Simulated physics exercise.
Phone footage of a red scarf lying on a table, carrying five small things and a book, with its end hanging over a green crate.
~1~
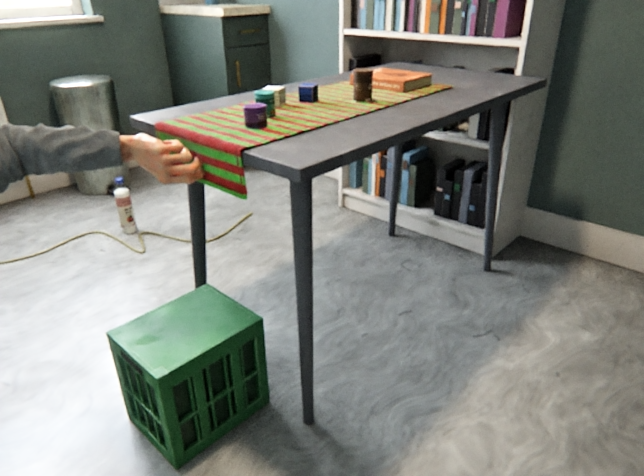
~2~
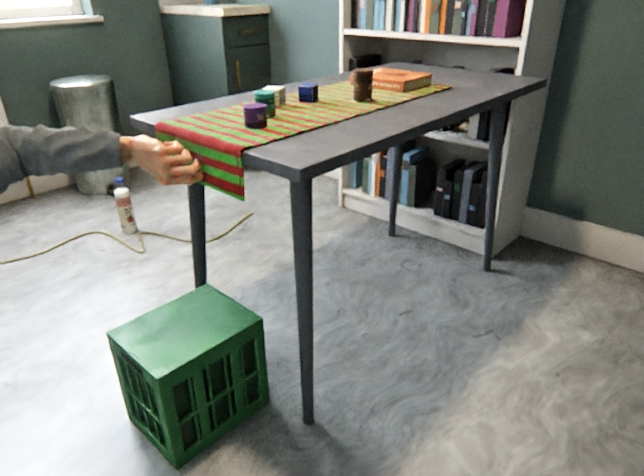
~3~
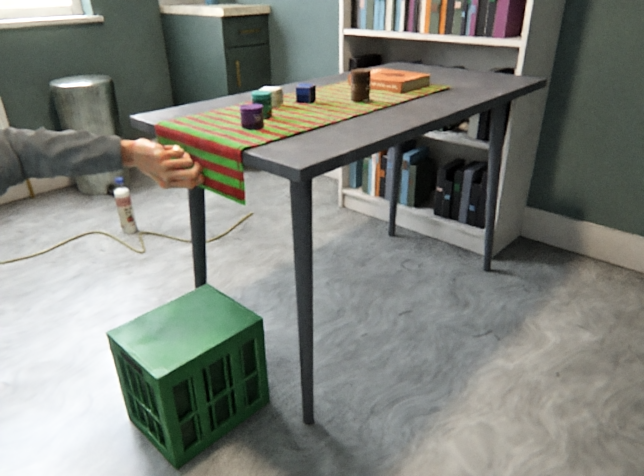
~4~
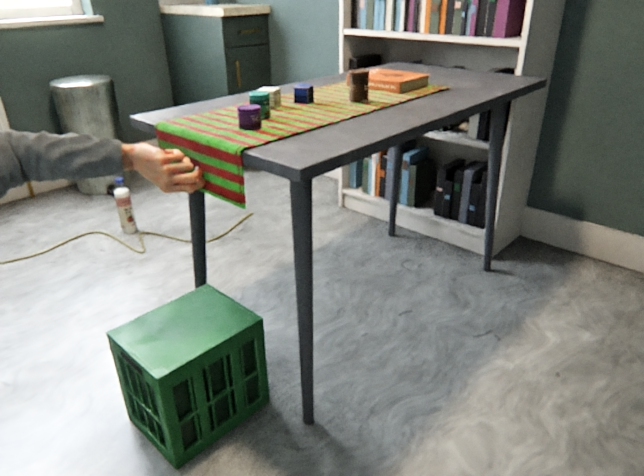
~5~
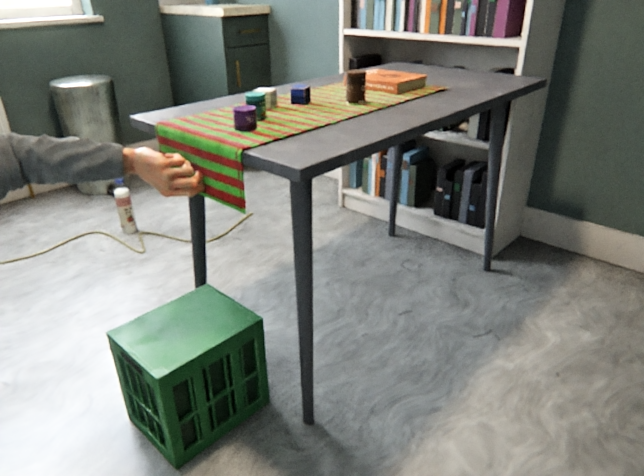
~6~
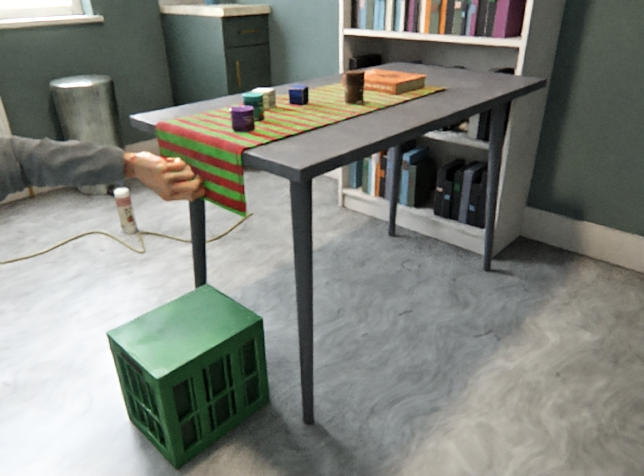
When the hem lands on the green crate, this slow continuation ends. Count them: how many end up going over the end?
The count is three.
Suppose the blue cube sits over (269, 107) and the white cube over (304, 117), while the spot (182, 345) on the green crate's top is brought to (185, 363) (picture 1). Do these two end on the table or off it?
Blue cube is gone, white cube is gone.
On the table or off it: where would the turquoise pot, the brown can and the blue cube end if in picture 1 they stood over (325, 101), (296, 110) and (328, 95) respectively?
In the end the turquoise pot is still on top, the brown can is no longer on top, and the blue cube is still on top.
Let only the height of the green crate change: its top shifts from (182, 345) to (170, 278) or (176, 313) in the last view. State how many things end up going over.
For the first height 1, for the second 2.
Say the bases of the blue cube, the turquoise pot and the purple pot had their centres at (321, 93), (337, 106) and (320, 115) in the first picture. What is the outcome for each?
Outcome: The blue cube is still in place, the turquoise pot is still in place, the purple pot is gone.
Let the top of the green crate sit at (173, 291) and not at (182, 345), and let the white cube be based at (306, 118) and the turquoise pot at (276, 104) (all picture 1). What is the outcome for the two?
Observed: White cube remains seated; turquoise pot remains seated.
Soon after, hem near (208, 259); purple pot gone.
Then, hem near (212, 295); purple pot and turquoise pot gone.
At rest, hem on the crate; purple pot, turquoise pot and white cube gone. Over the edge go three.
